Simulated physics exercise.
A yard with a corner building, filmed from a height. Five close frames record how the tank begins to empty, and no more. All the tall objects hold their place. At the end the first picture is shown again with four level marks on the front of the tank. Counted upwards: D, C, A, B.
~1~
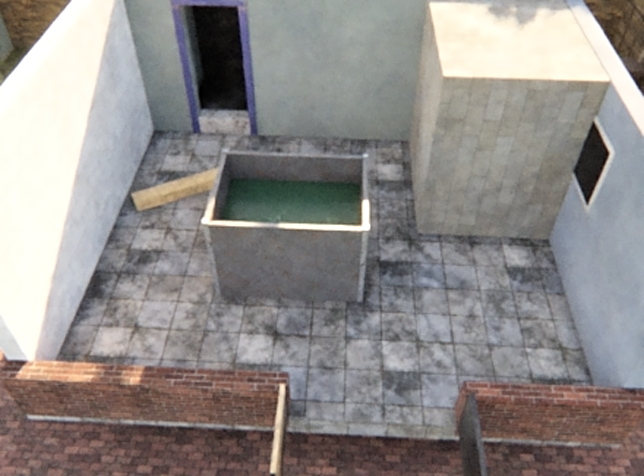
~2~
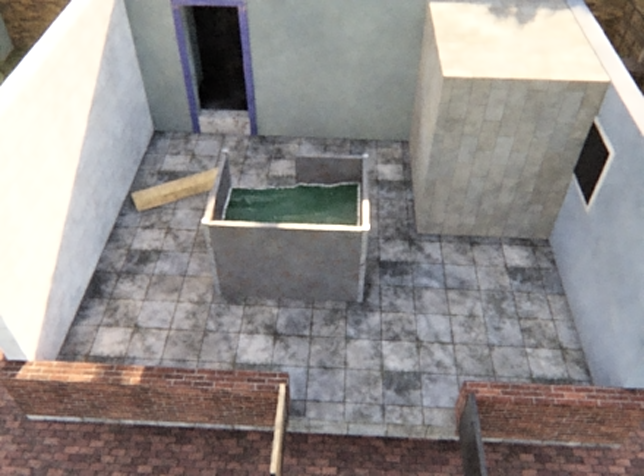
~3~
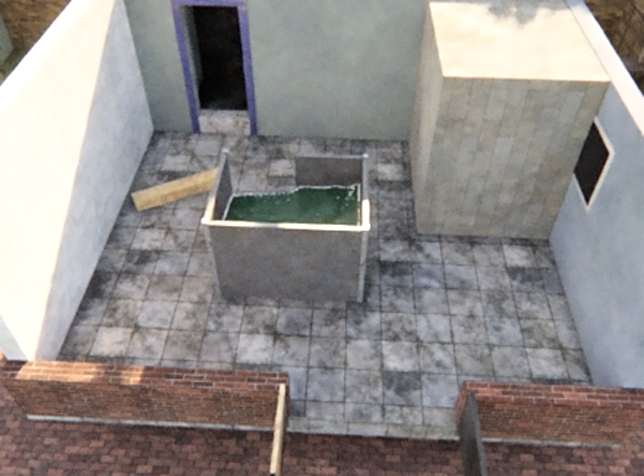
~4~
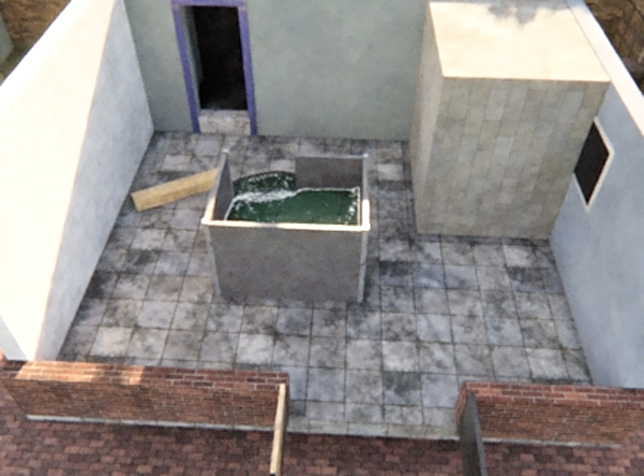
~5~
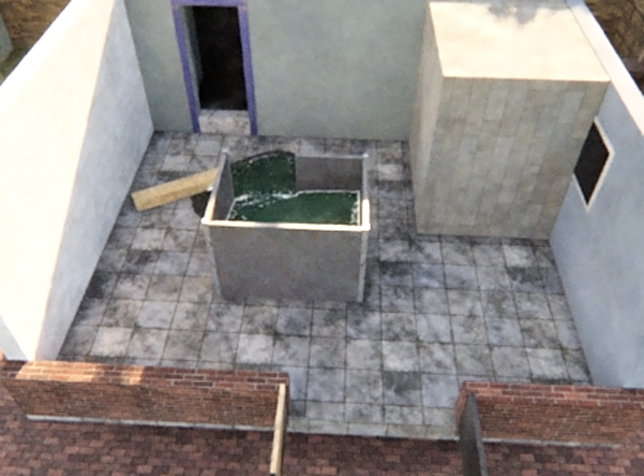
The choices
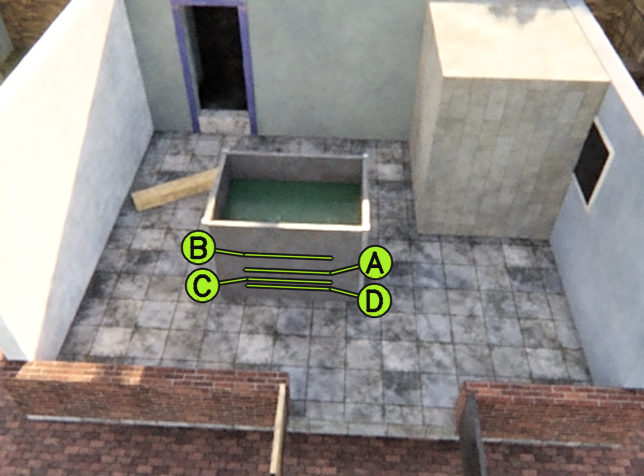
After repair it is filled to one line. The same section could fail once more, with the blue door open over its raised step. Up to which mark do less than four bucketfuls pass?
B will do.
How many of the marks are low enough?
All of them.
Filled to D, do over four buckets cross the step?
No.
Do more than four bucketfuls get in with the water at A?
No, not at all.
On the marked copy, A at (287, 271); B at (287, 256); C at (288, 280); D at (288, 287); from the bottom up D, C, A, B.
With A, nothing gets over.
With B, a bucket or two gets in.
With C, nothing gets over.
With D, nothing gets over.
